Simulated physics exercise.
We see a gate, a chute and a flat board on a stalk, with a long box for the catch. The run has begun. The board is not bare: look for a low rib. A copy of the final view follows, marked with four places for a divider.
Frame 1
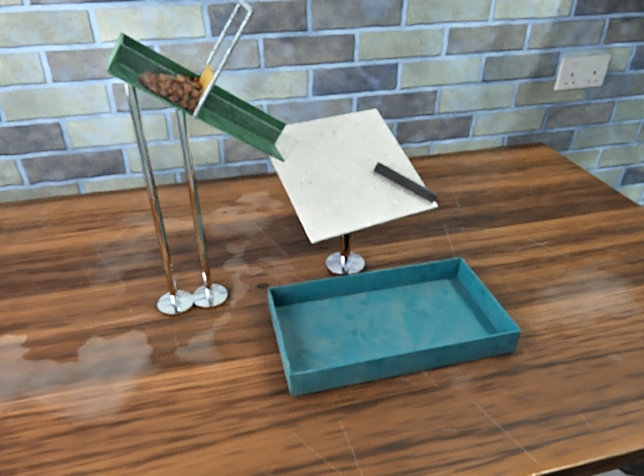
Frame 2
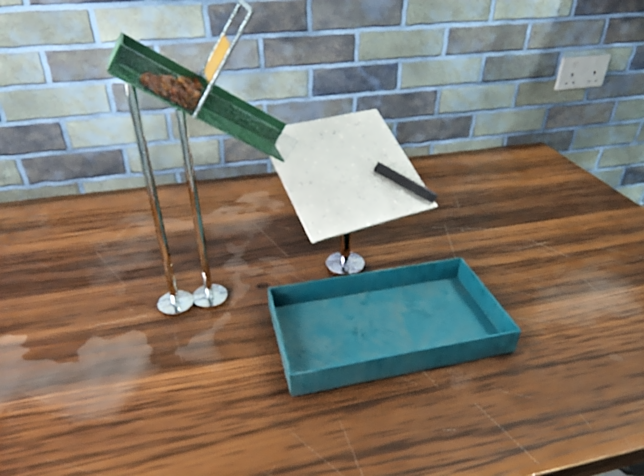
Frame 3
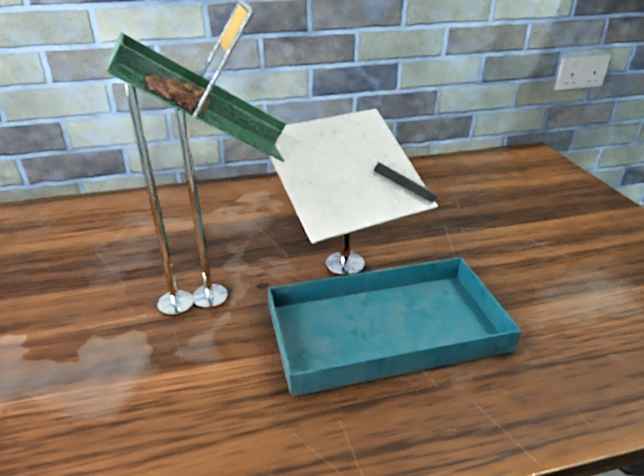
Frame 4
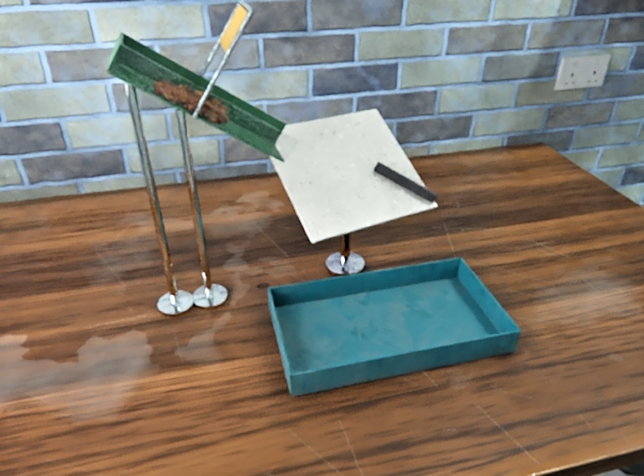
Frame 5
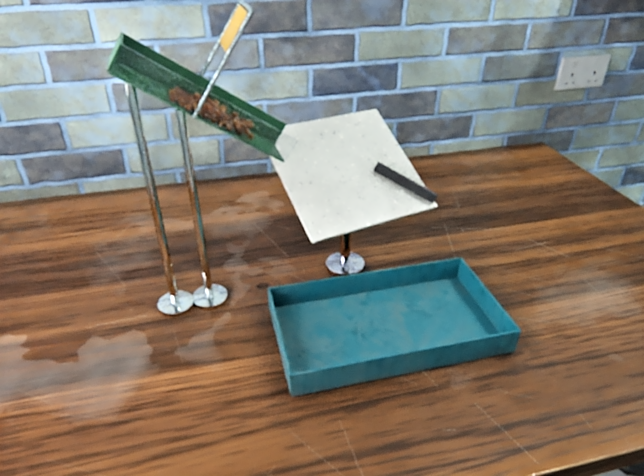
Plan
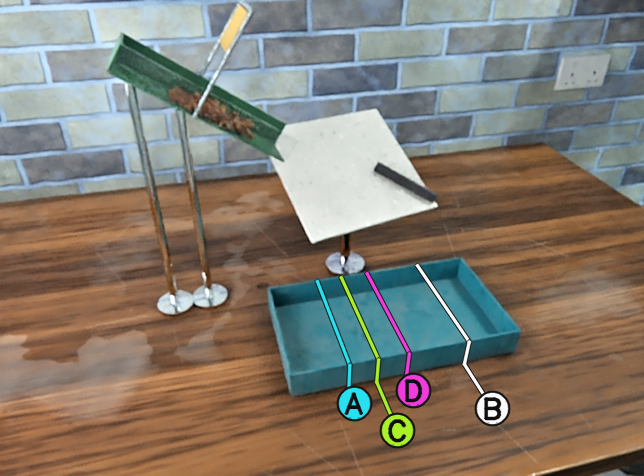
Green chute on metal legs with its yellow-topped gate rising and brown balls sliding down toward a pale tilted board.
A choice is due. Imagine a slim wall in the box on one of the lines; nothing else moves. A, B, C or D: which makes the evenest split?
Line B does it best.
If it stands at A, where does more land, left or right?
More lands on the right.
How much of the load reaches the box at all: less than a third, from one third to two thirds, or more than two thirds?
About that: More than two thirds.
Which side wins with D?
More lands on the right.
On the marked copy, line A crosses the front rim at (349, 363); line B crosses the front rim at (468, 340); line C crosses the front rim at (378, 358); line D crosses the front rim at (408, 352).
With A, of what is caught, none at all on the left of the divider, the whole lot on the right.
With B, of what is caught, close to a third on the left of the divider, close to two thirds on the right.
With C, of what is caught, none at all on the left of the divider, the whole lot on the right.
With D, of what is caught, only a few on the left of the divider, all but a few on the right.
